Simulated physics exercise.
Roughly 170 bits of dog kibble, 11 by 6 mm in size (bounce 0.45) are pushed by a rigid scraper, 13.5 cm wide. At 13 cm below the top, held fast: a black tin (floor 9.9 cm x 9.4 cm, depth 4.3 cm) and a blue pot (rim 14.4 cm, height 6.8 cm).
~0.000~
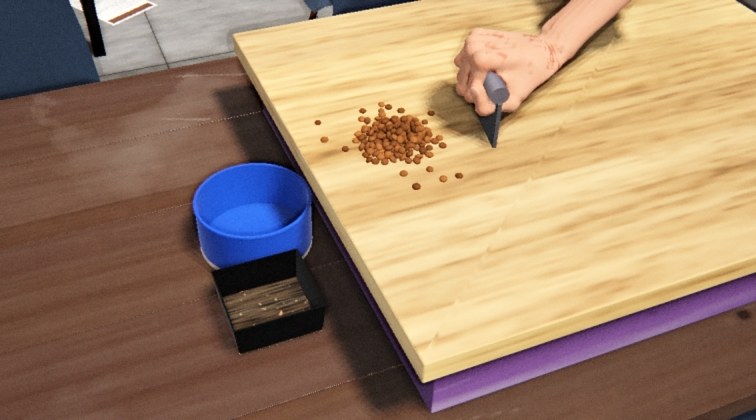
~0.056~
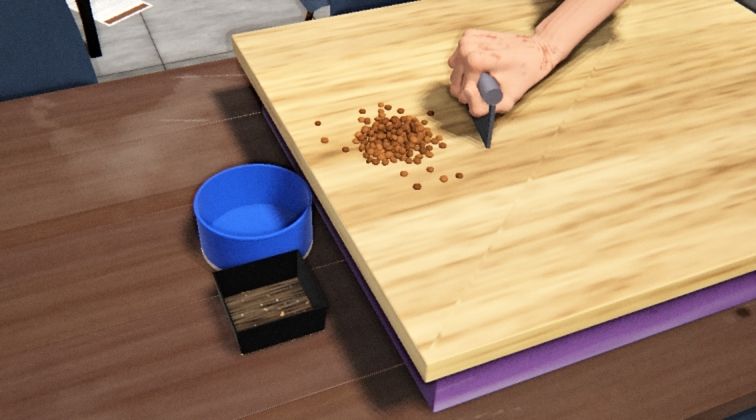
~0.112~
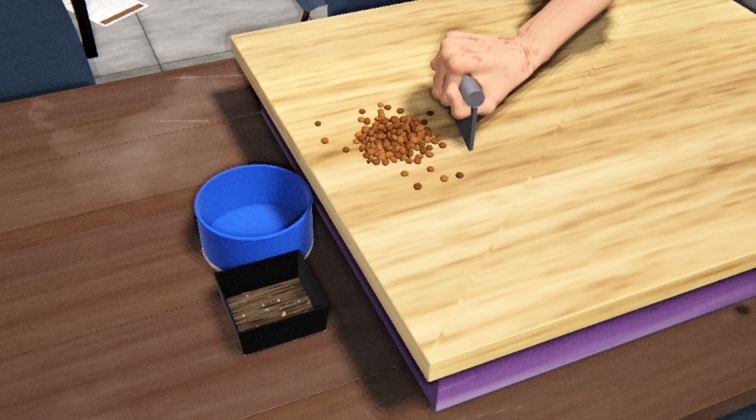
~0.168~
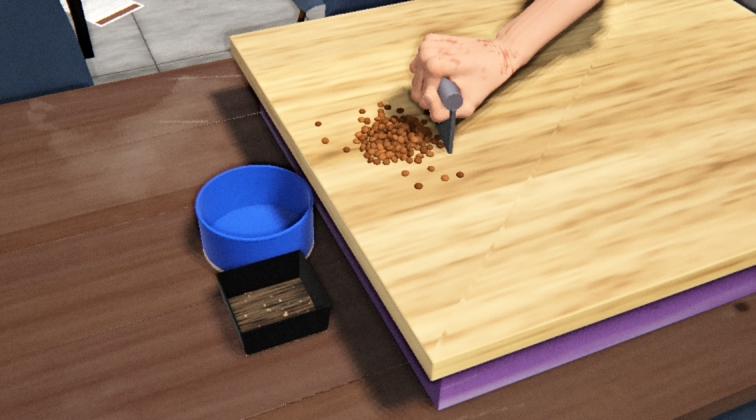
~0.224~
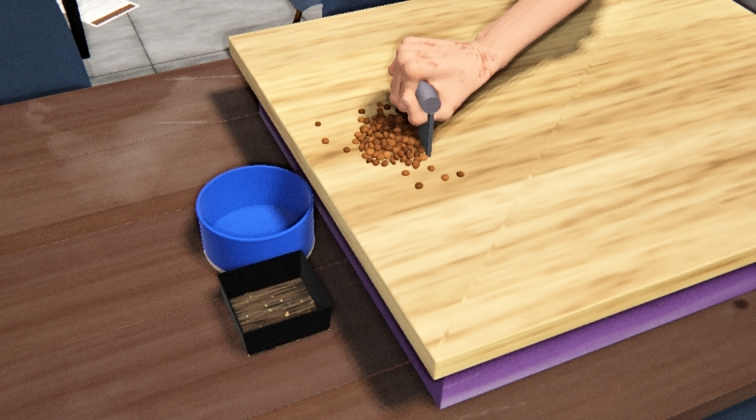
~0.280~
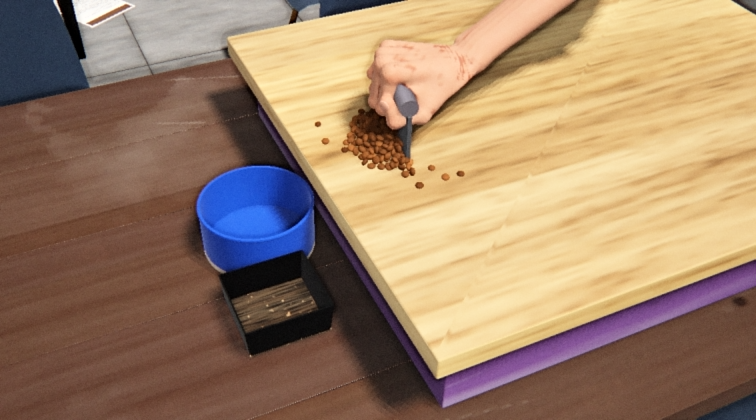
The clip opens on a loose pile of small brown kibble on a pale wooden board, with a hand gripping a scraper to its right and a blue pot and black tin sitting below the board's edge. The hand slides the scraper left to the pile, then pushes the bits closer together leftward.
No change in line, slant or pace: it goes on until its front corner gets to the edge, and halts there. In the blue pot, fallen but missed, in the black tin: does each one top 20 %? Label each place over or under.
For blue pot: Over. For missed: Under. For black tin: Under.
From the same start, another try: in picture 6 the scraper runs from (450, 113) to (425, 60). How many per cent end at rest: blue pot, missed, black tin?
In per cent: Blue pot 55, 5 missed, black tin 0.
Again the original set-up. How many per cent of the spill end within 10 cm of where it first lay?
My estimate is some 15 percent.
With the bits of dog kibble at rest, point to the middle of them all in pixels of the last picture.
Around (264, 240).
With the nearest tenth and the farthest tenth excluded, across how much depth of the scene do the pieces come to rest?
It covers around 14 cm.
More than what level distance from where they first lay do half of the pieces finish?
About 18 cm.
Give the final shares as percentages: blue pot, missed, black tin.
The shares come out as blue pot 65, missed 10 and black tin 0.
Then, at 0.44 s, scraper 20 cm from its start, spill 15 cm wide; still on top 100 %.
After 0.61 s, scraper 23 cm from its start, spill 18 cm wide; blue pot 60 %, off the edge, not caught 10 %, still on top 30 %.
Then, at 0.75 s, scraper 23 cm from its start, spill 18 cm wide; blue pot 65 %, off the edge, not caught 10 %, still on top 25 %.
At rest (1.6 s), black tin 0 %, blue pot 65 %, fallen but missed 10 %, still on top 25 %.
